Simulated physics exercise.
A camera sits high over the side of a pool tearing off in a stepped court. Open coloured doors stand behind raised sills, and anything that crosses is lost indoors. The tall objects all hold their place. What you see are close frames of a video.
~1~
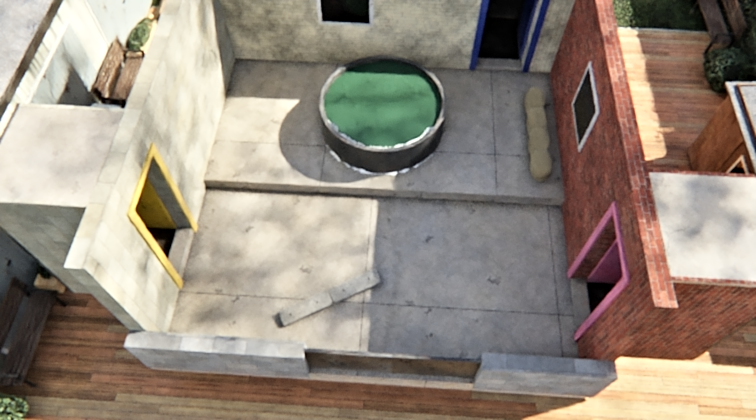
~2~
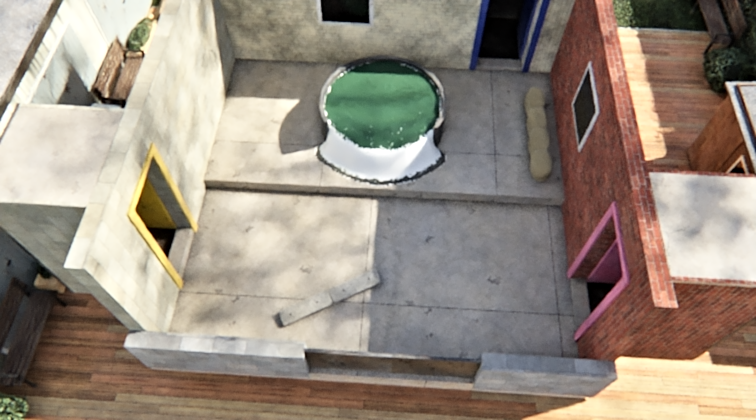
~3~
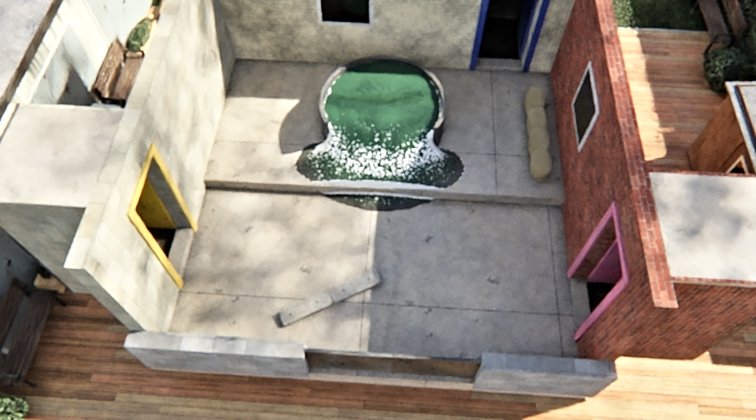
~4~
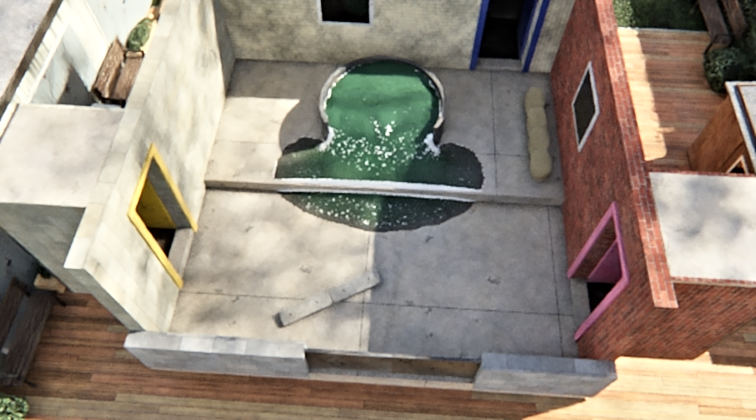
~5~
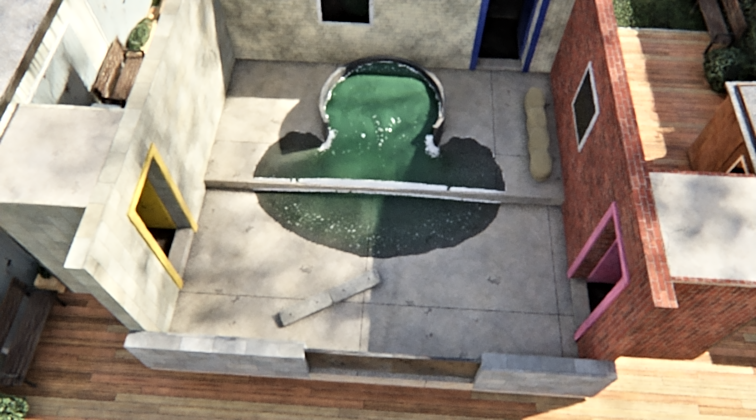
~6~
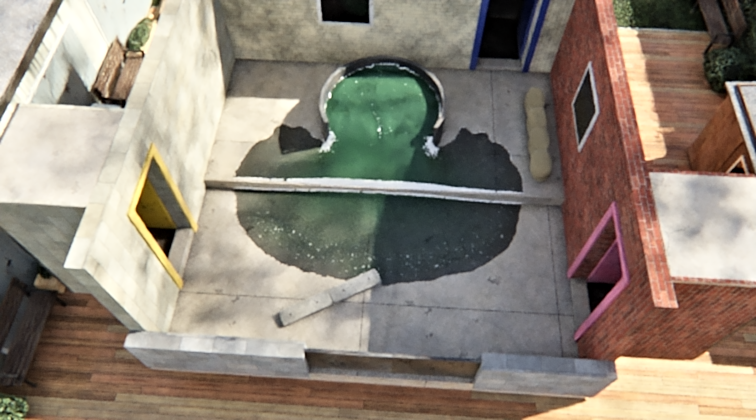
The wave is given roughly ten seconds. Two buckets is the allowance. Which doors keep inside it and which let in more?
As I see it, the blue door does not pass two buckets. The pink door passes two buckets. The yellow door does not pass two buckets.
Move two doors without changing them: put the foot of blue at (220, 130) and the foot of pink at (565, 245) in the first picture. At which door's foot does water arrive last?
Last: The blue-painted one.
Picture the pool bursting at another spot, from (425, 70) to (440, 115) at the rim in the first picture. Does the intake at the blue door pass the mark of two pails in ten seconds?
The blue door goes past it.
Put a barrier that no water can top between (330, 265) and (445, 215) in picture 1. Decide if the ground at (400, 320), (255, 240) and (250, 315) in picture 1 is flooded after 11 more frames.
Lab note - point 1: Parched; point 2: Inundated; point 3: Inundated.
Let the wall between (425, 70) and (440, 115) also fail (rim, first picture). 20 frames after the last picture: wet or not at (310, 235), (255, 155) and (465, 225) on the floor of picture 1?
Point by point: Unwetted; unwetted; soaked.
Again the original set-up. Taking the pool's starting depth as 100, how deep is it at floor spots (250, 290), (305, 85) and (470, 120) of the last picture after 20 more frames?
First spot roughly 30 %, second 0 %, third 0 %.
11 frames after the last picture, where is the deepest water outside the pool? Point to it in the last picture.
About at (165, 347).
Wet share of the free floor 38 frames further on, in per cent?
That's roughly 60 per cent.
A moment on, water covers 60 % of the floor; the blue door not reached, the pink door wet at the sill, nothing in, the yellow door wet at the sill, nothing in.
Next, water covers 60 % of the floor; the blue door not reached, the pink door under two buckets in, the yellow door wet at the sill, nothing in.
Then, water covers 60 % of the floor; the blue door not reached, the pink door under two buckets in, the yellow door wet at the sill, nothing in.
Later, water covers 60 % of the floor; the blue door not reached, the pink door over two buckets in, the yellow door wet at the sill, nothing in.
In the end, water covers 55 % of the floor; the blue door not reached, the pink door far over two buckets in, the yellow door wet at the sill, nothing in.
